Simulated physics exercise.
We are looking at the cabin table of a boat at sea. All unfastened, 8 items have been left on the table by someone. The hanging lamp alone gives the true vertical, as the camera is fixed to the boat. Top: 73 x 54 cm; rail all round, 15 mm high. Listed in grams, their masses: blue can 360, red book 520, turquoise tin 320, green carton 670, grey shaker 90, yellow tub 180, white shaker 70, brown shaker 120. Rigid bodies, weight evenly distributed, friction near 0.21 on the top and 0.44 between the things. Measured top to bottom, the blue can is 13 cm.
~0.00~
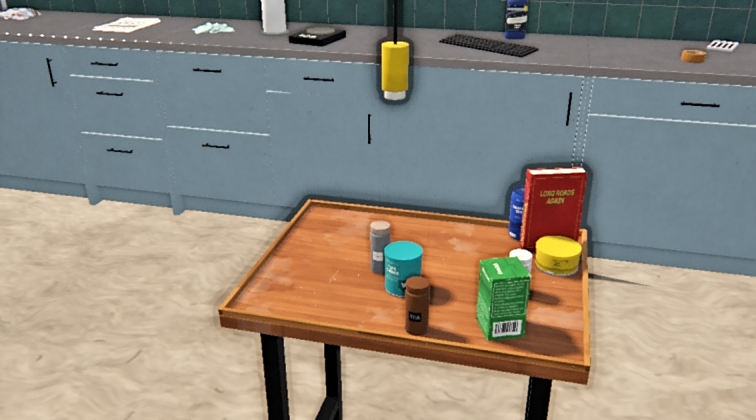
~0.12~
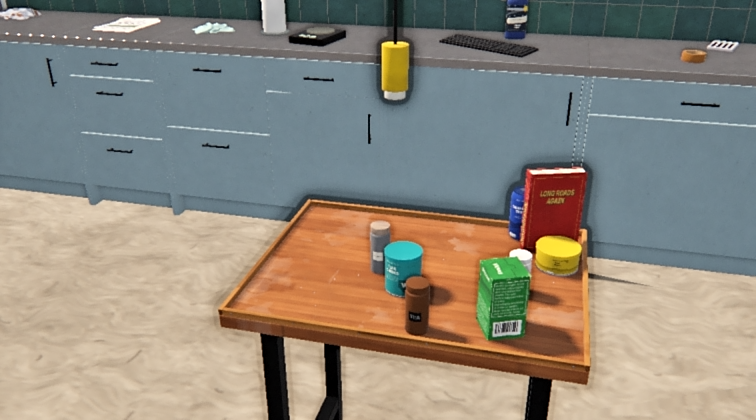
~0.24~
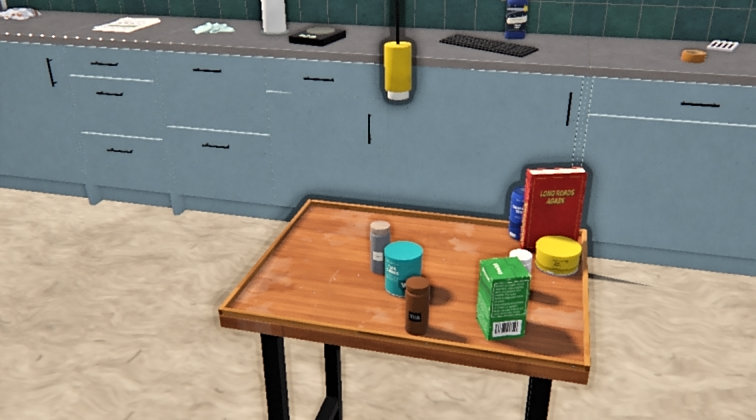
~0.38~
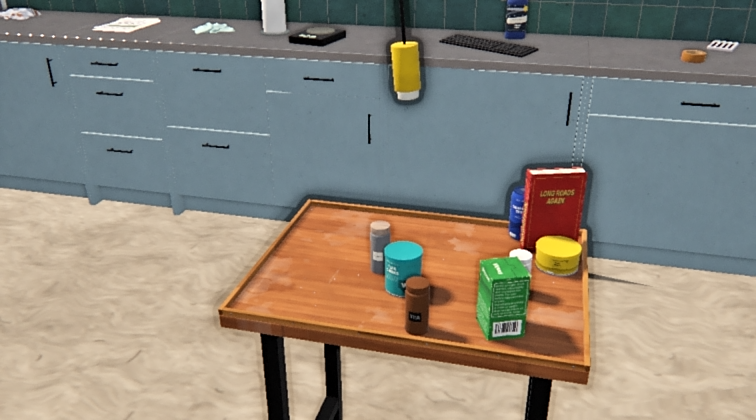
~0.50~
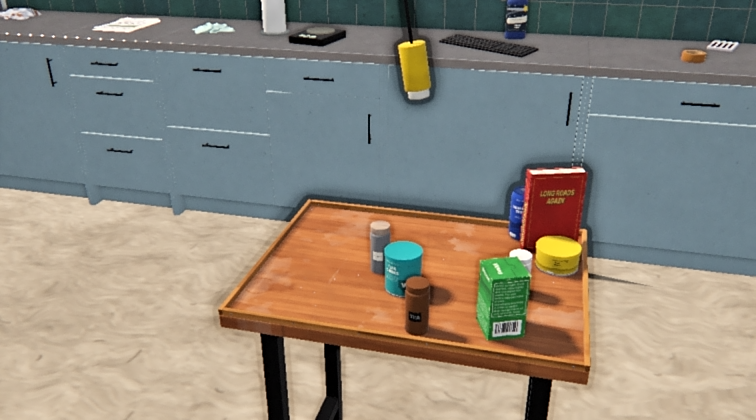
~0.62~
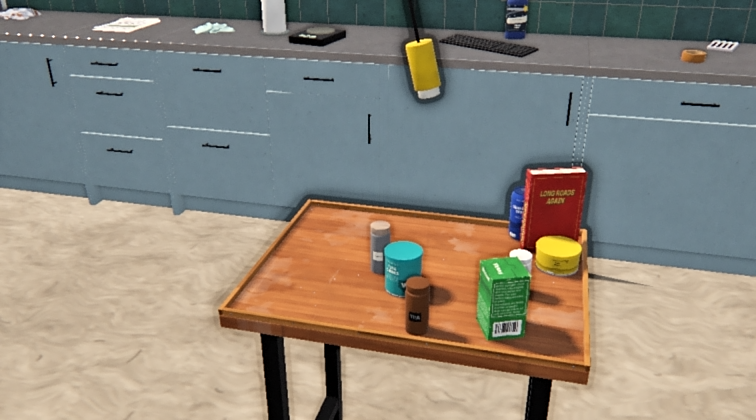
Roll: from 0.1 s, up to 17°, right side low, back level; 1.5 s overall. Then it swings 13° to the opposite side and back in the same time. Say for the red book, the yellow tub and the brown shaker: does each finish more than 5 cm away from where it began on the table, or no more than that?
Red book - no more than that, yellow tub - no more than that, brown shaker - more than that.
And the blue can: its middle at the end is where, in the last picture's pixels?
Rest position, about (562, 216) px.
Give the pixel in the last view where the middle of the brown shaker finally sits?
It ends up at about (496, 317).
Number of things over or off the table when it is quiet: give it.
The number is 0.
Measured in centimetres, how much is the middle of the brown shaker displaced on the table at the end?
About 16 cm.
By 0.92 s, floor tilted 17°, right side down; brown shaker 3 cm from its spot near (432, 308); green carton 3 cm from its spot; grey shaker 3 cm from its spot.
By 1.12 s, floor tilted 12°, right side down; brown shaker 9 cm from its spot near (461, 312); green carton 10 cm from its spot; grey shaker 9 cm from its spot.
By 1.22 s, floor tilted 9°, right side down; brown shaker 12 cm from its spot near (477, 315); green carton rocked 3° off its seat; white shaker 12 cm from its spot.
By 1.32 s, floor tilted 5°, right side down; brown shaker 15 cm from its spot near (491, 317); grey shaker 15 cm from its spot; turquoise tin 15 cm from its spot.
When it is over (3.6 s), not toppled but over 5 cm from the start, blue can, turquoise tin, green carton, grey shaker, white shaker and brown shaker; the other 2 within 5 cm of the start. In the last view, red book near (554, 211), yellow tub near (559, 256).
